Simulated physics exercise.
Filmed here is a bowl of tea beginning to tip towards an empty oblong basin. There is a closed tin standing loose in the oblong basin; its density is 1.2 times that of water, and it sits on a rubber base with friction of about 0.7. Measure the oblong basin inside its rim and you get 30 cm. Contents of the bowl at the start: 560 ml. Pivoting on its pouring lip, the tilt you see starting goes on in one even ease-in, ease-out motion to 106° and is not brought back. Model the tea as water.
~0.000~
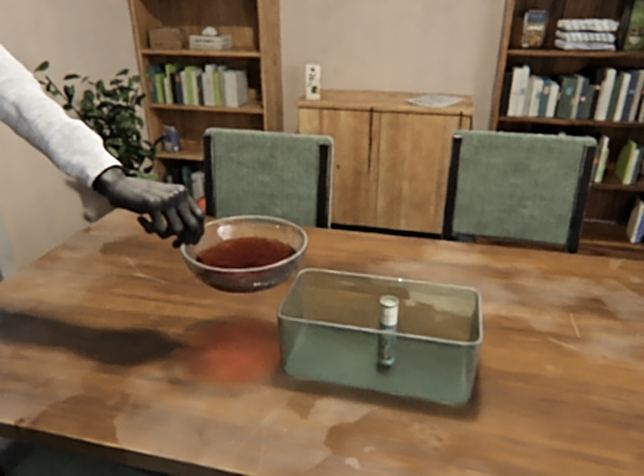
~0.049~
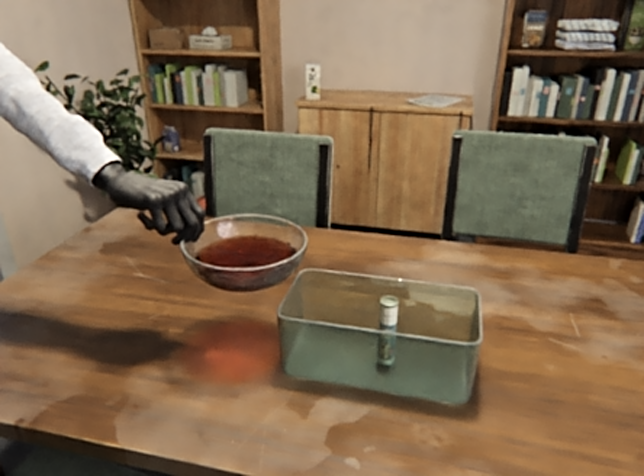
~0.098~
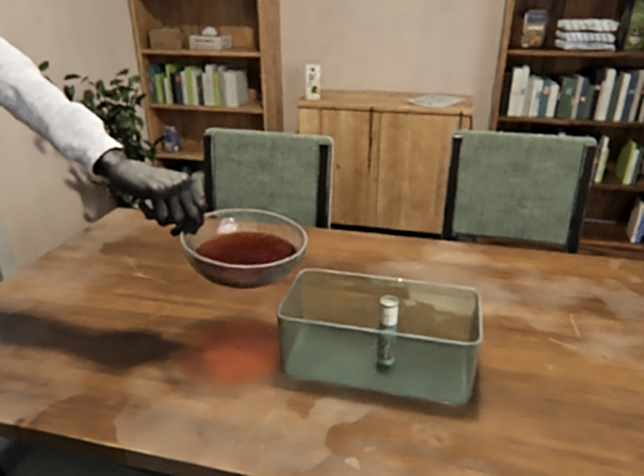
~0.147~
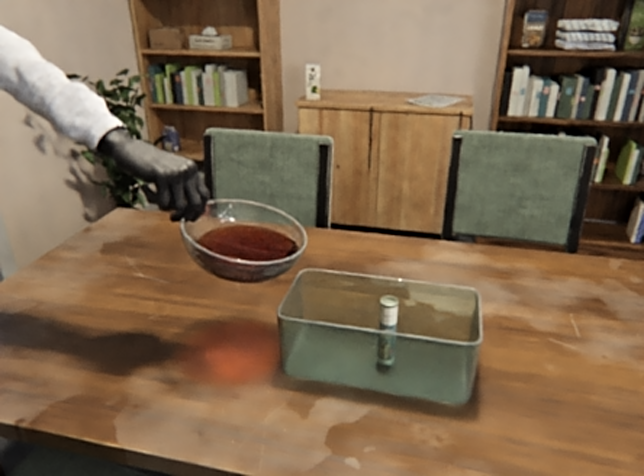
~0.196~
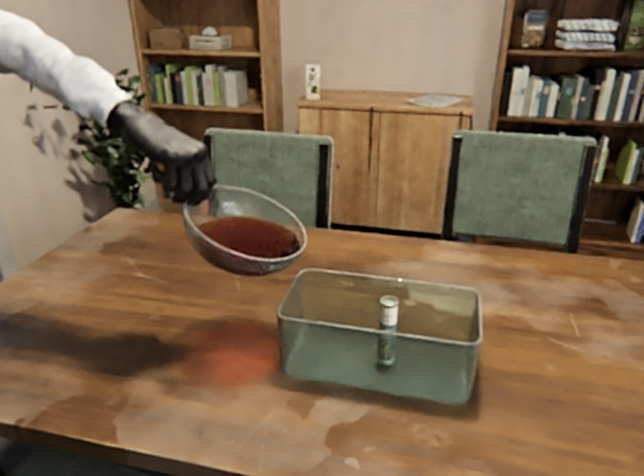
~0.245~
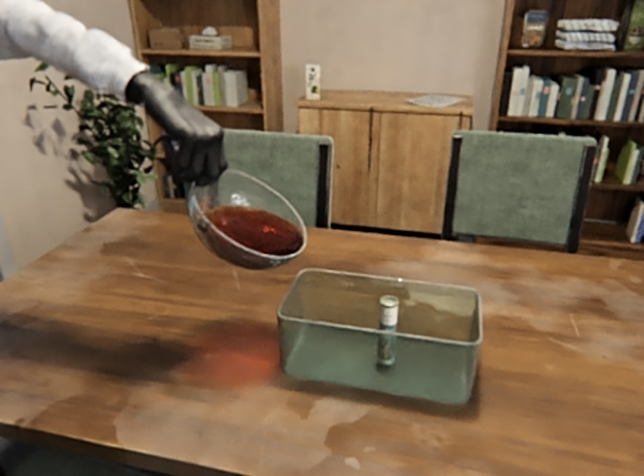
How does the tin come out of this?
Watch, it's going to go down.
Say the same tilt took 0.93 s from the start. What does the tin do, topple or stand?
In that case the tin does not tip.
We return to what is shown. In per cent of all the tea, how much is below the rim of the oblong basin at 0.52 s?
The basin holds roughly 20 in a hundred parts at that moment.
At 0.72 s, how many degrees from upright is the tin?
The lean is some 5° away from upright.
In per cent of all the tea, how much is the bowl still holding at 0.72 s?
About 0 percent.
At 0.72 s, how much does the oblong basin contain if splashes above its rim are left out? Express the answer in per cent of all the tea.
About 98 per cent.
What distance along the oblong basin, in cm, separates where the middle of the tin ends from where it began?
The middle of the tin ends some 5.0 cm along the basin.
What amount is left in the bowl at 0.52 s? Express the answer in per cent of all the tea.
Some 10 per cent.
After 0.52 s the tilt is 95° and 9 per cent is still to pour; the tin stands where it began.
After 0.72 s the tilt is 106° and 0 per cent is still to pour; the tin stands 3 cm from where it began.
After 0.92 s the tilt is 106° and 0 per cent is still to pour; the tin leans 4°.
After 1.15 s the tilt is 106° and 0 per cent is still to pour; the tin leans 42°.
In the end the tin lies on its side.
